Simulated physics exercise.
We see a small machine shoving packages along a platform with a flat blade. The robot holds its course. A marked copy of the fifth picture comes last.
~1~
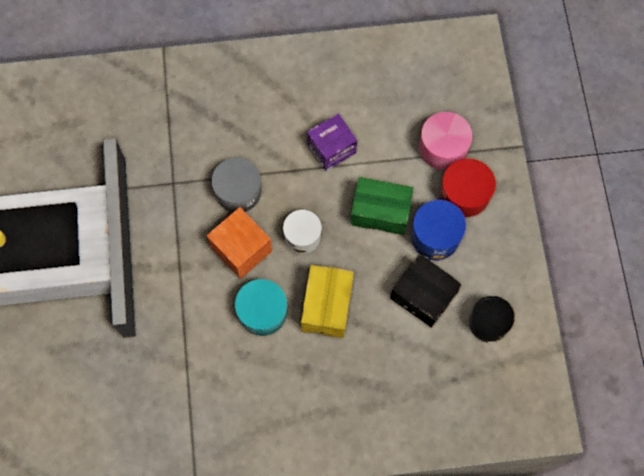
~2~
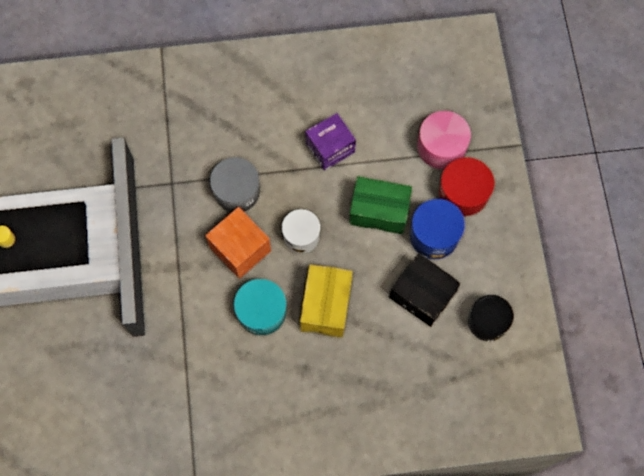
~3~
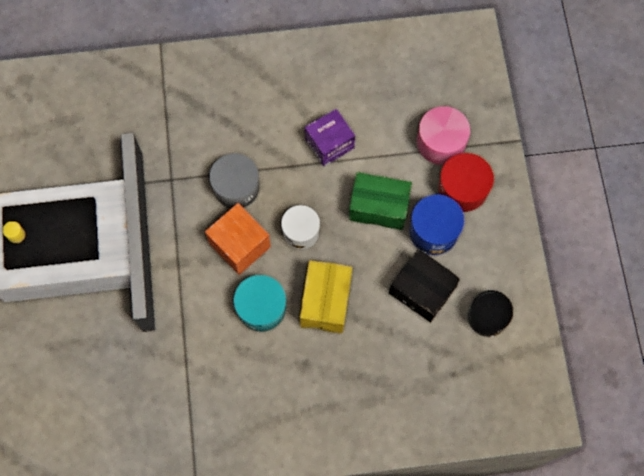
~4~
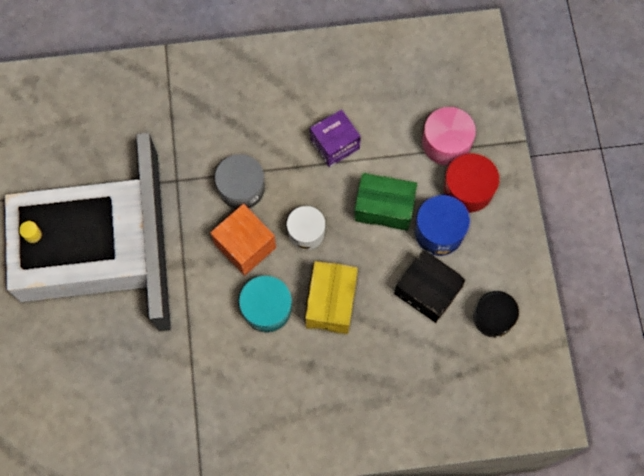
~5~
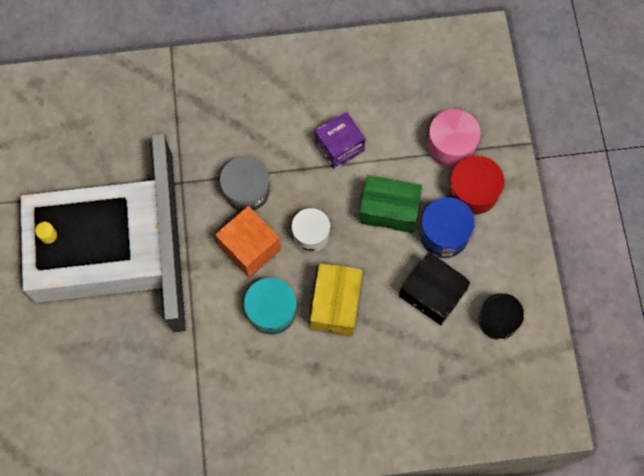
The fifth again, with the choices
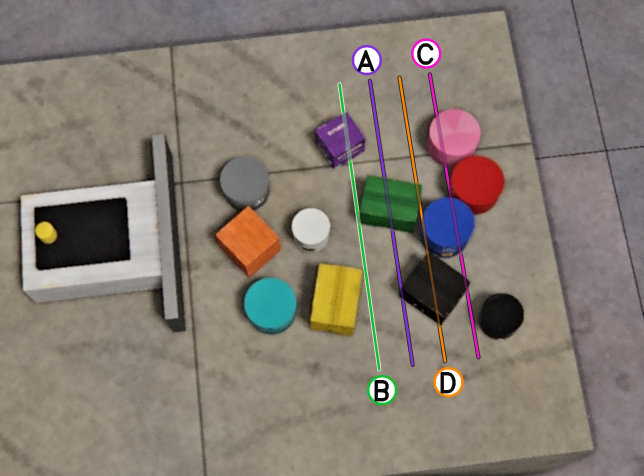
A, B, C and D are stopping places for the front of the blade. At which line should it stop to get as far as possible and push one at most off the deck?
D.
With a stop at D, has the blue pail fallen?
No.
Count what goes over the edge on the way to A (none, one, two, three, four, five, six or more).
The count is none.
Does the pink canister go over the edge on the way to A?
No.
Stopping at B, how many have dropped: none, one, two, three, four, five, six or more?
In all, none.
On the marked copy, A at (390, 216); B at (358, 220); C at (453, 209); D at (421, 213).
Following D. Soon after the start, robot (182, 222); yellow box (347, 300); turquoise pail (300, 306).
Later, robot (275, 211); black pail (505, 319); black box (484, 277).
In the end, robot (345, 203); black box (549, 265); red pail (527, 162); none fallen.
As for the rest, A is within the limit but short; B is within the limit but short; C drops three.
